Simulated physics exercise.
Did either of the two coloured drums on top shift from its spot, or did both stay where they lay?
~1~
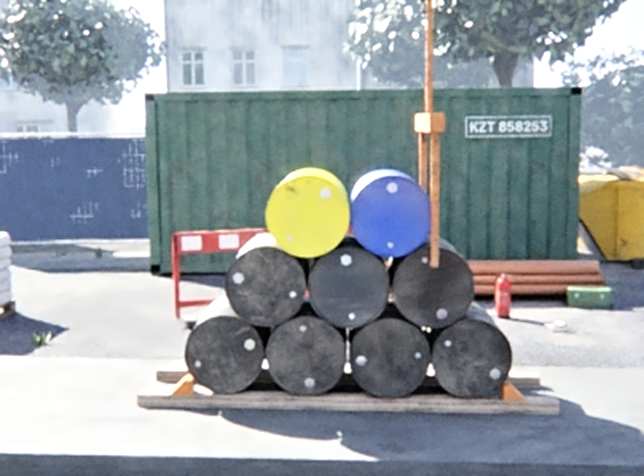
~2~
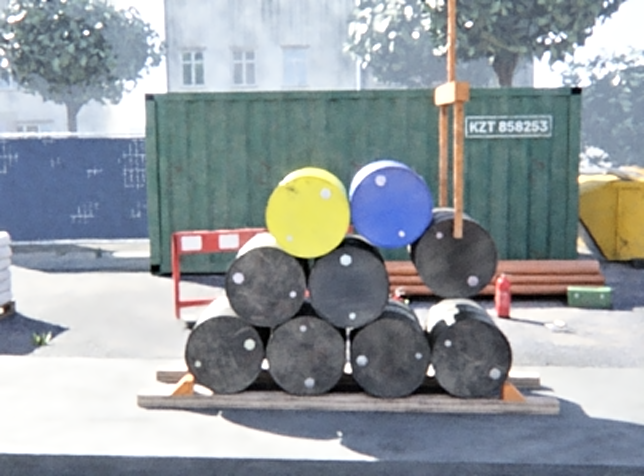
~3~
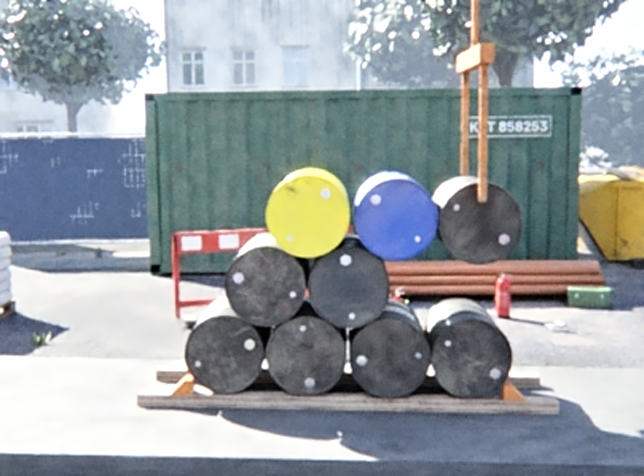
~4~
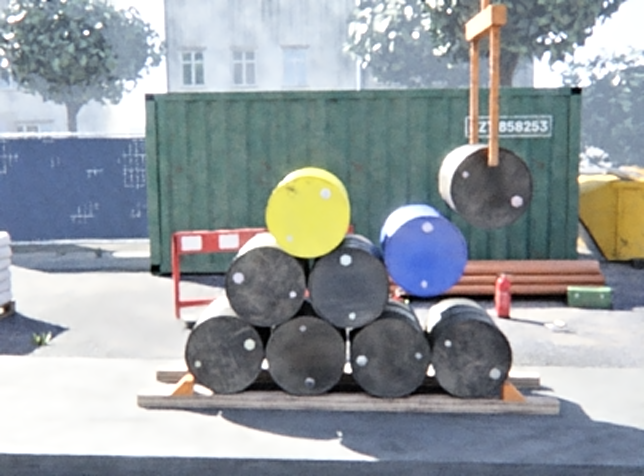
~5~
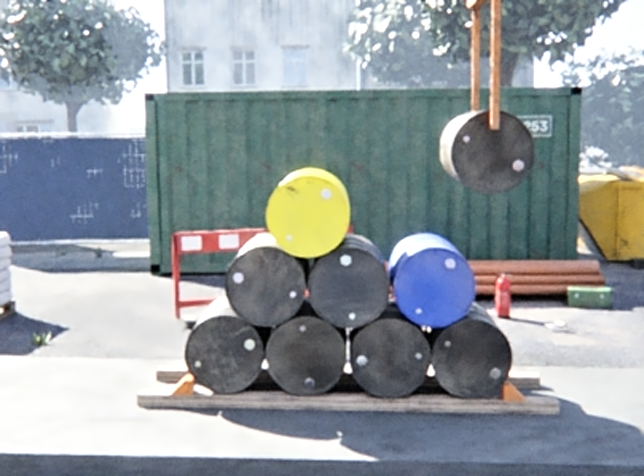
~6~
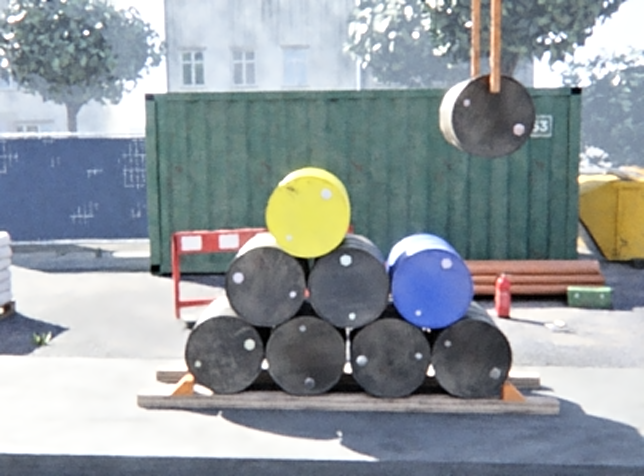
The blue drum moved out of its place, dropping down to the right into the gap left by the lifted black drum. The yellow drum held its place on top.
